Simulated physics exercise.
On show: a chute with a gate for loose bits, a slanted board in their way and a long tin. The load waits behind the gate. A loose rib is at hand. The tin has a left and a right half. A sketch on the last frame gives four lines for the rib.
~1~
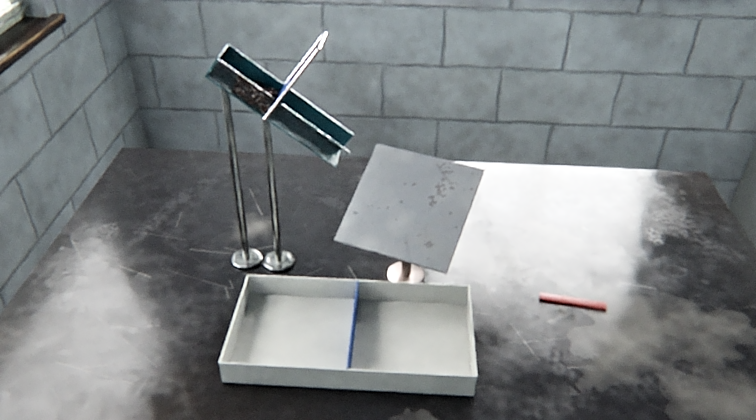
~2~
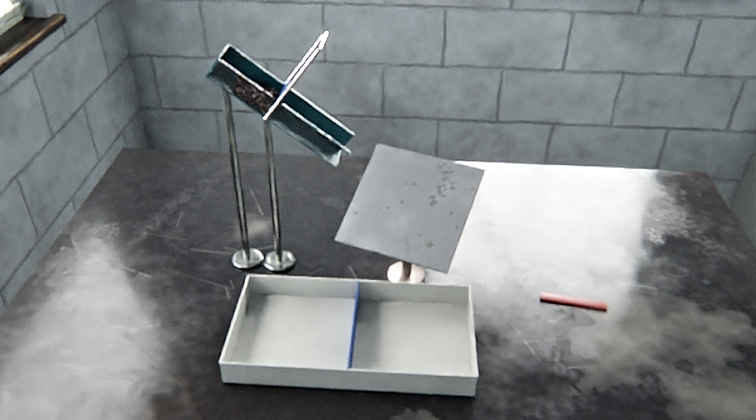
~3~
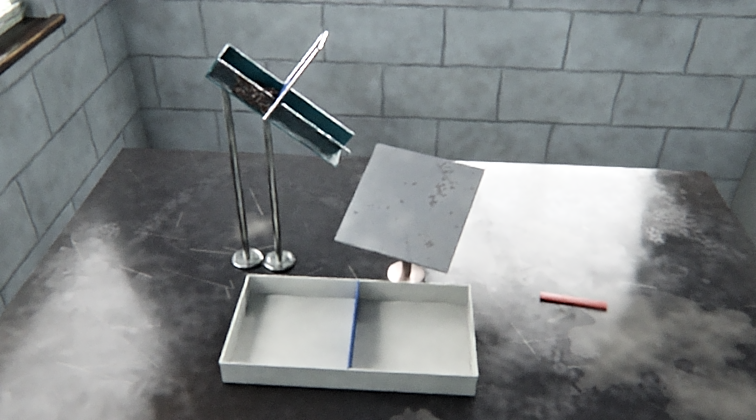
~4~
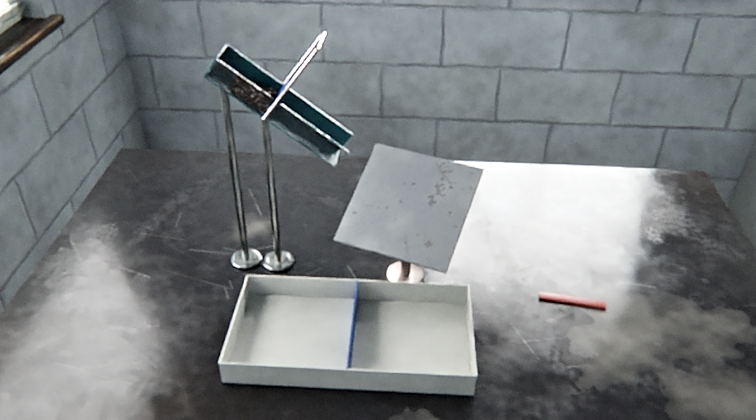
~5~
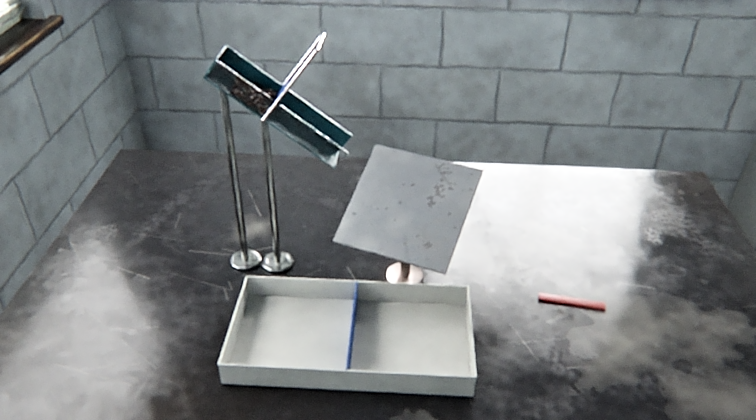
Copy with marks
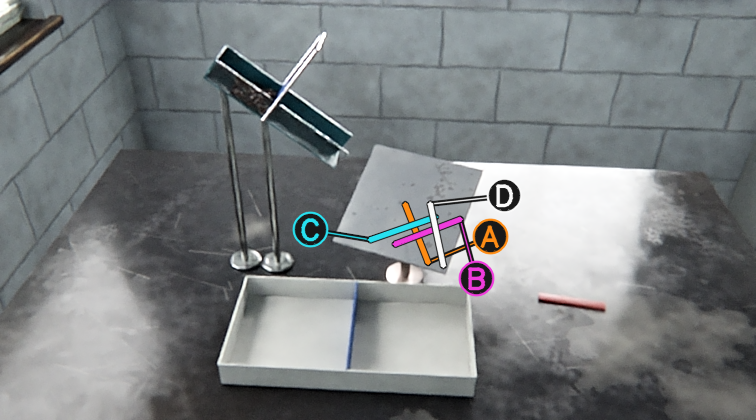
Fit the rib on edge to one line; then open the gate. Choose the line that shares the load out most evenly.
The best line is B.
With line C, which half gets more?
The left half.
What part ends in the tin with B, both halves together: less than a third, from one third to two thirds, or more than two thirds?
More than two thirds.
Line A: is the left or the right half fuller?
Right.
On the marked copy, line A from (405, 204) to (428, 262); line B from (460, 219) to (395, 244); line C from (435, 217) to (370, 239); line D from (430, 204) to (443, 265).
With A, of what is caught, a small share in the left half, the bulk in the right.
With B, of what is caught, close to half in the left half, close to half in the right.
With C, of what is caught, all but a few in the left half, a small share in the right.
With D, of what is caught, a small share in the left half, all but a few in the right.
